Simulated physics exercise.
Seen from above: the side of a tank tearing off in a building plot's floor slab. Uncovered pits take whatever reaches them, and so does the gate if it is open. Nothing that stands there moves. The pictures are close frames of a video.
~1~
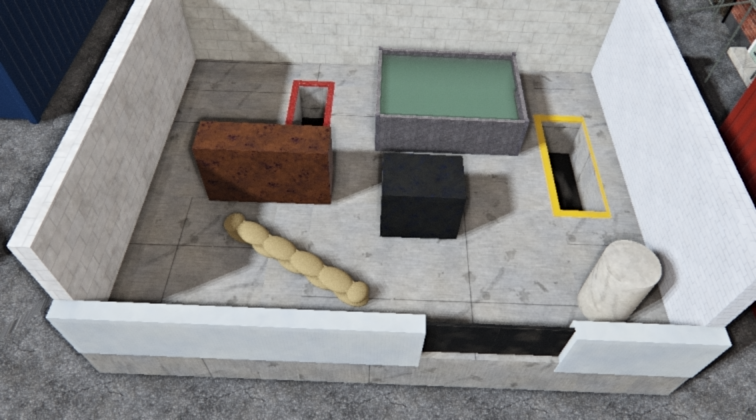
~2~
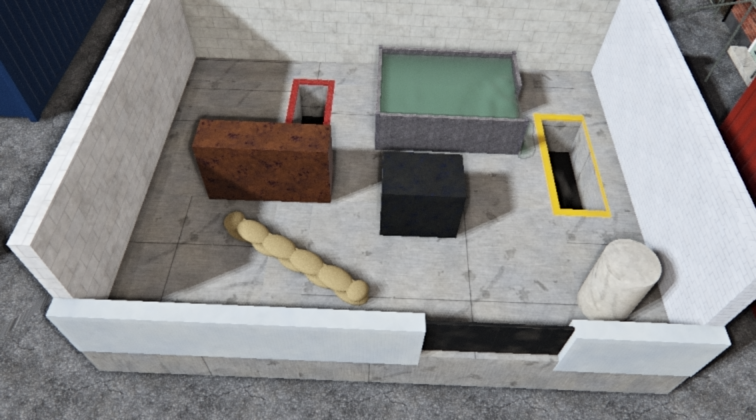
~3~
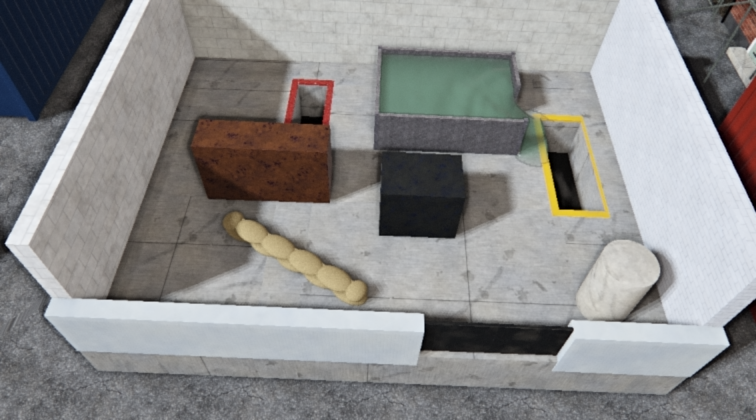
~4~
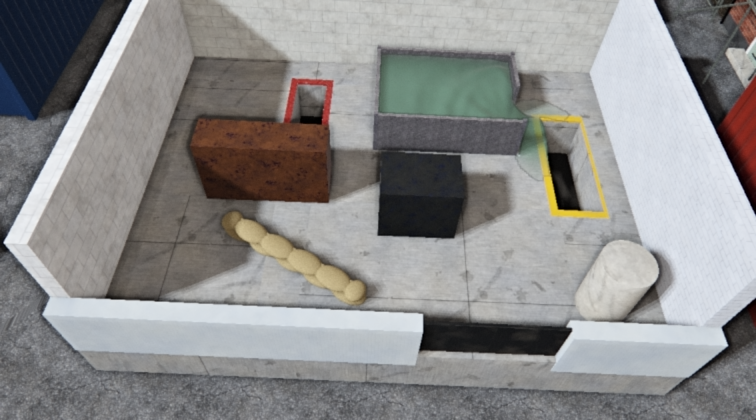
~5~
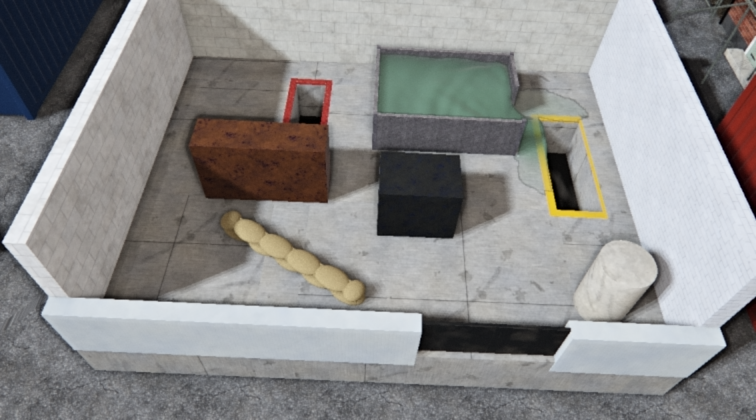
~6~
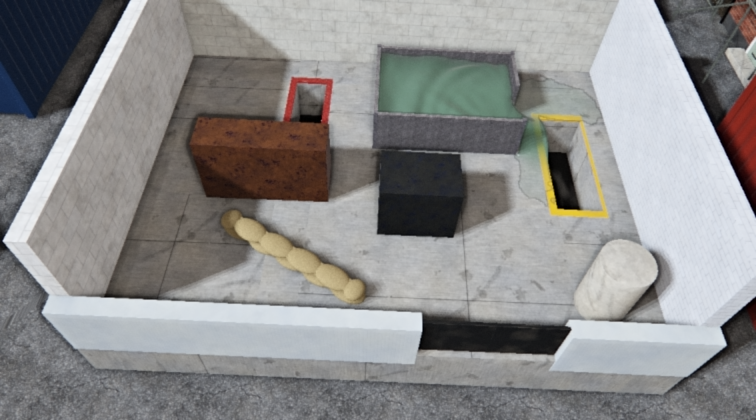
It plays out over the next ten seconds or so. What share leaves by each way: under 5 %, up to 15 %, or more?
One by one: The gate takes under 5 %; the red pit takes under 5 %; the yellow pit takes over 15 %.
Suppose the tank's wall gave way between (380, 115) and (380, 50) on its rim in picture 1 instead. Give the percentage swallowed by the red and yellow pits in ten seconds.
Roughly, in per cent: Red 75, yellow 0.
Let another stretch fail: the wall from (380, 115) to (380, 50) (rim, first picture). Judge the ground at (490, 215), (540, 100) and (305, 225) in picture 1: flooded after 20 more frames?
In that order: Clear, free of water, dry.
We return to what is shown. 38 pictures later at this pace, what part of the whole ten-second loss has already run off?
I make it 85 per cent.
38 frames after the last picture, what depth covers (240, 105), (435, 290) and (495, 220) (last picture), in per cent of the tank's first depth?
Roughly 0, 0 and 0 per cent, in turn.
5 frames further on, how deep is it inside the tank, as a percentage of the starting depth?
Some 74 per cent.
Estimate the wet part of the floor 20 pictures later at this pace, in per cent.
I make it 5 per cent.
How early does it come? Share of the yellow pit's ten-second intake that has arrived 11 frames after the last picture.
About 45 per cent.
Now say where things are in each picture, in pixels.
The first frame shows still water in the open tank at (449, 87).
In the second frame, the front is at (528, 154), out from the gap at (515, 124).
In the third frame, water pours out at (513, 126) and has run to (546, 161).
In the fourth frame, the front is at (562, 113), out from the gap at (512, 127).
In the fifth frame, water pours out at (511, 127) and has run to (579, 110).
In the sixth frame, the front is at (579, 94), out from the gap at (512, 126).
A moment on, water covers 5 % of the floor; the gate 0 %, the red pit 0 %, the yellow pit 19 %.
Next, water covers 5 % of the floor; the gate 0 %, the red pit 0 %, the yellow pit 33 %.
Then, water covers 5 % of the floor; the gate 0 %, the red pit 0 %, the yellow pit 46 %.
Later, water covers 10 % of the floor; the gate 0 %, the red pit 0 %, the yellow pit 63 %.
In the end, water covers 10 % of the floor; the gate 0 %, the red pit 0 %, the yellow pit 76 %.
